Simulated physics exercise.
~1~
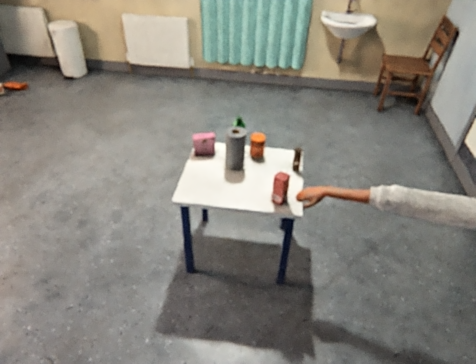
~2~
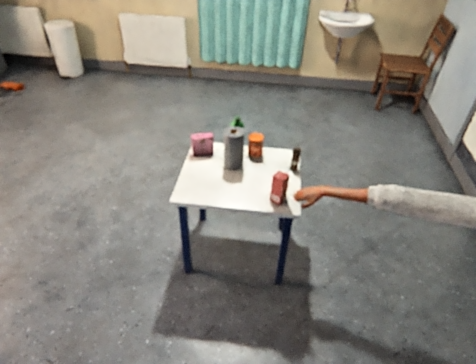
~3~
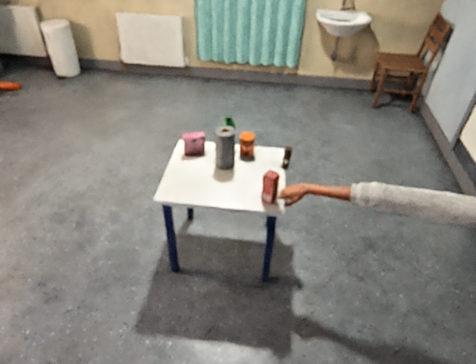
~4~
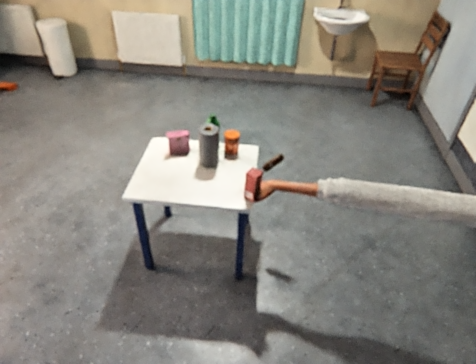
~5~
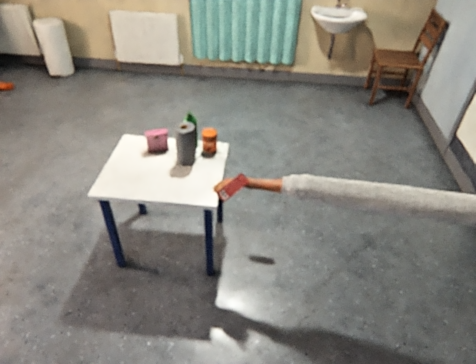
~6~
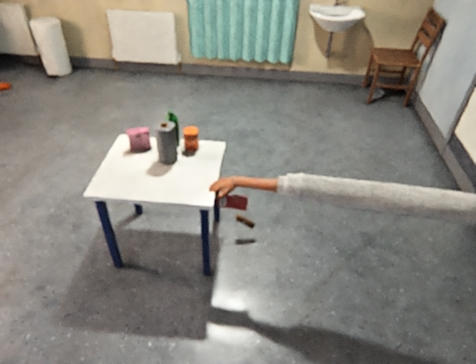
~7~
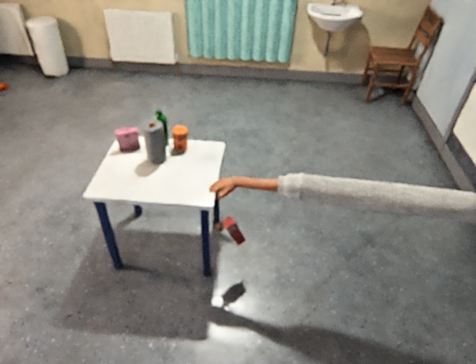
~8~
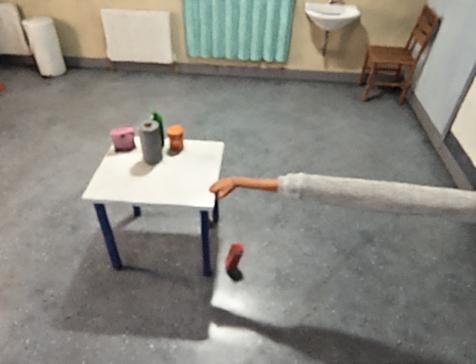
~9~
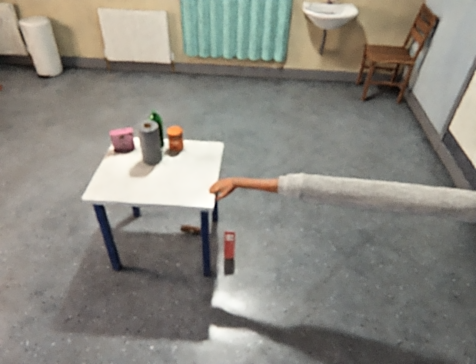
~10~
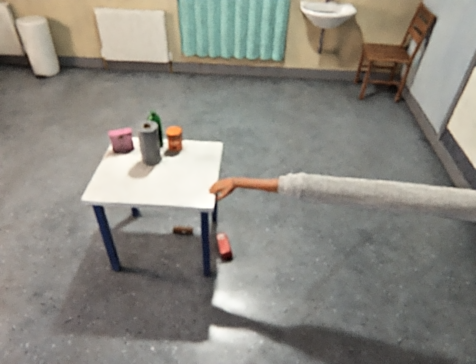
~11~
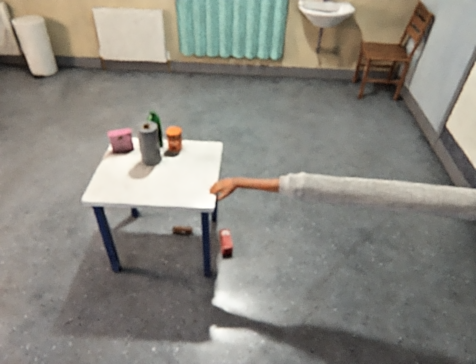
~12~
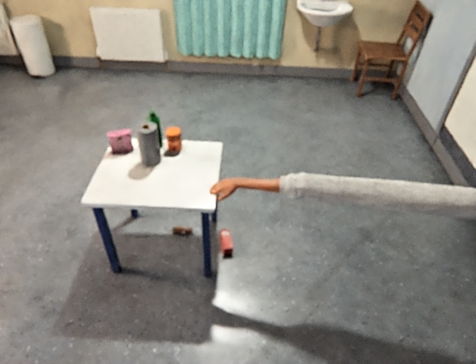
An outstretched arm shoved a small white table to the left, and a red carton and a small brown container tumbled off its right side. The table stopped with the other things still standing on top and the fallen two on the floor.
